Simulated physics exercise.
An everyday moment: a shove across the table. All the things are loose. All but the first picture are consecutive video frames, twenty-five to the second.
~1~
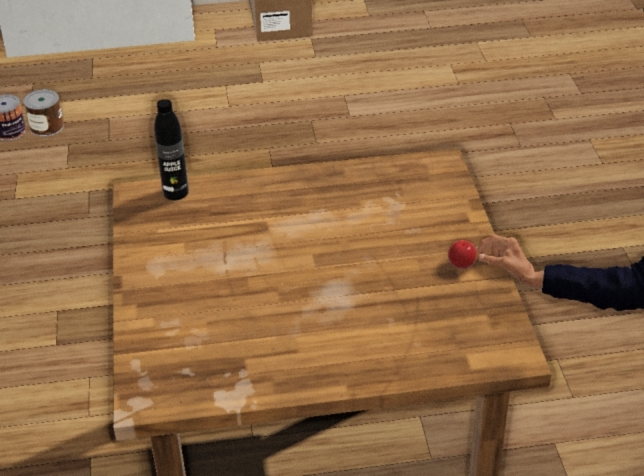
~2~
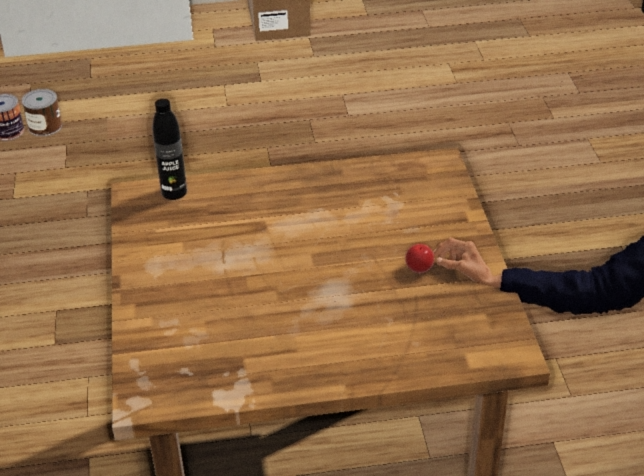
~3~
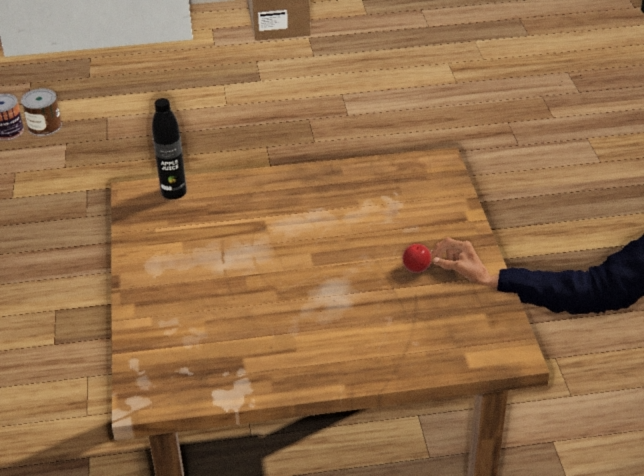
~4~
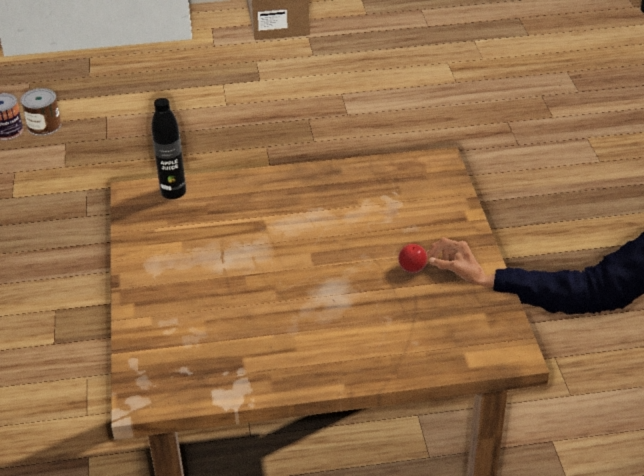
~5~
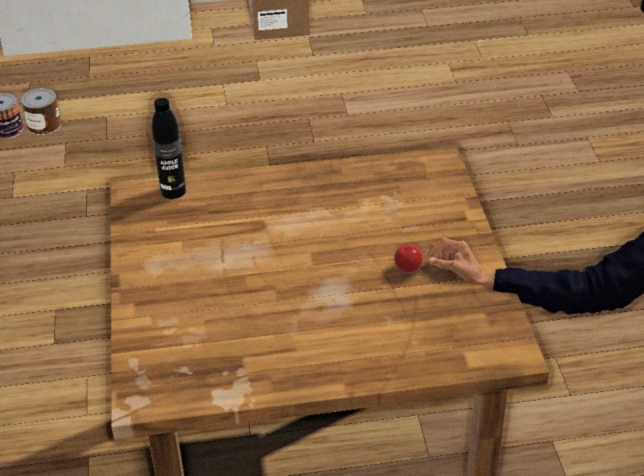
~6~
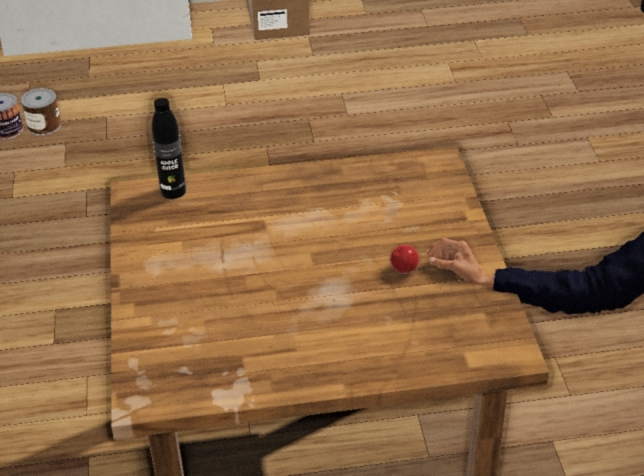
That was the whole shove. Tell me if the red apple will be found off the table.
The red apple stays on the table.
Then, 0.10 s past the last view, red apple displaced a little near (396, 260).
Then, 0.30 s past the last view, red apple displaced about its own width near (381, 262).
Then, 0.60 s past the last view, red apple displaced well along near (366, 264).
Finally, moved from the start, red apple. Final places as the last picture's camera would see them, red apple near (361, 264).
